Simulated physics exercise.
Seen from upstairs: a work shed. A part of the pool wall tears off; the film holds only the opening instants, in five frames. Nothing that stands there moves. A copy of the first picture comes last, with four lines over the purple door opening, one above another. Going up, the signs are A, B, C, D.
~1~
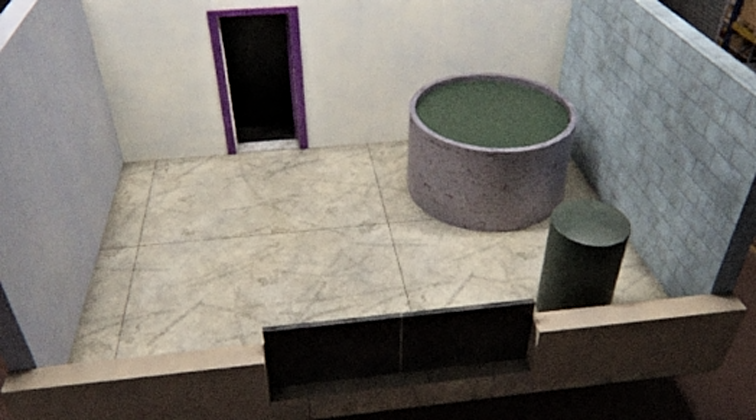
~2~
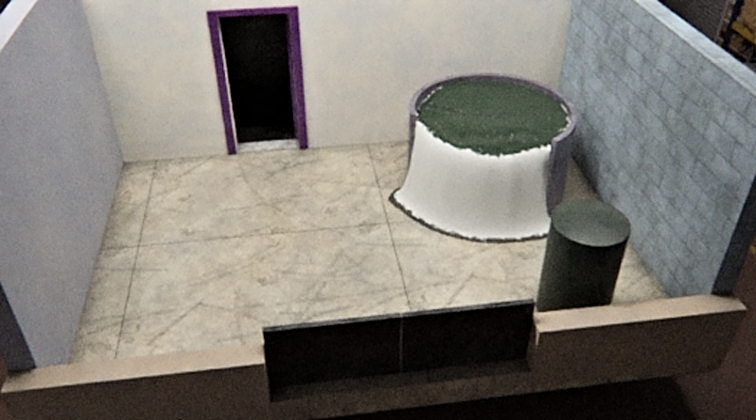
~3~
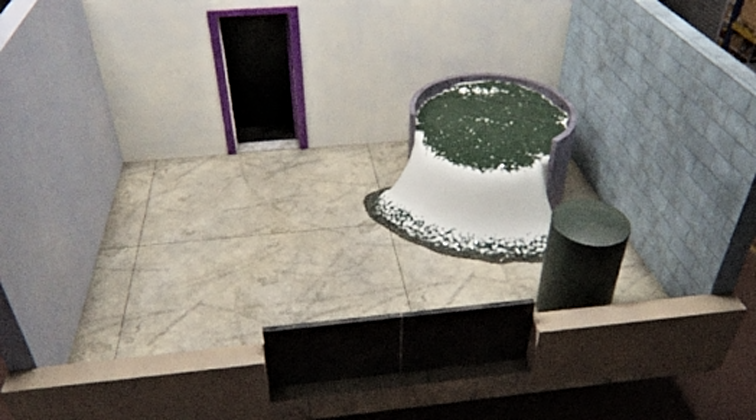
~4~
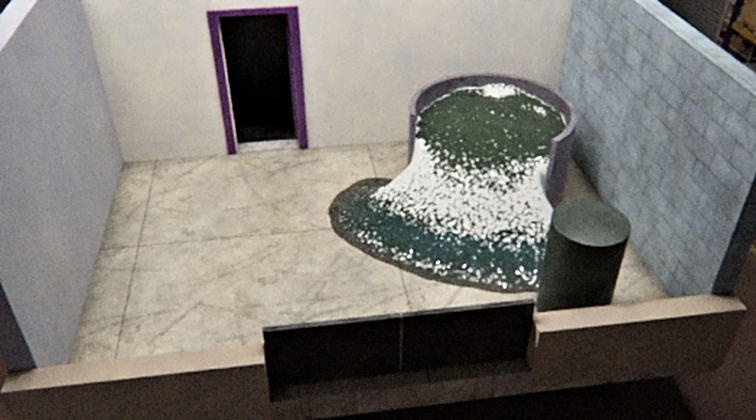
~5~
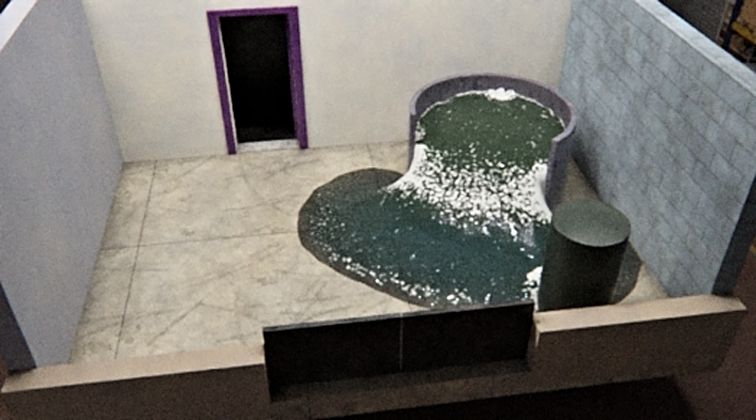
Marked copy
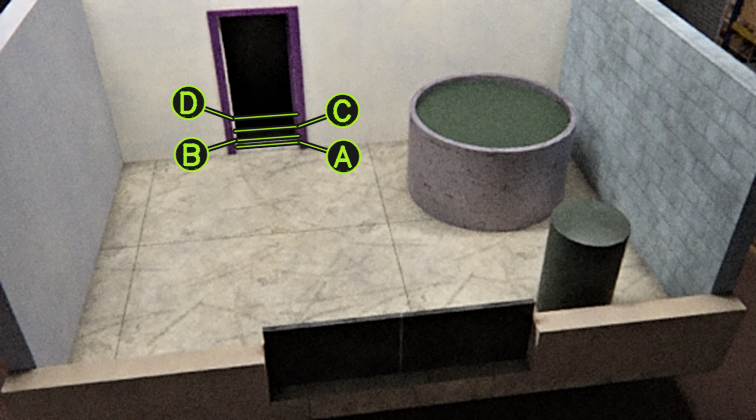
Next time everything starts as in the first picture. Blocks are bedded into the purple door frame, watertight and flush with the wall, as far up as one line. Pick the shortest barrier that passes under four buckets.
I would pick height B.
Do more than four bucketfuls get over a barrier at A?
Yes.
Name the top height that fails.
The answer is A.
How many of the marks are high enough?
Three of them.
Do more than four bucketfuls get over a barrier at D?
No.
In lime, A at (268, 144); B at (267, 138); C at (266, 128); D at (265, 116); from the bottom up A, B, C, D.
If A is chosen, about 8 bucketfuls get in.
If B is chosen, a splash gets over, under a bucket.
If C is chosen, nothing gets over.
If D is chosen, nothing gets over.
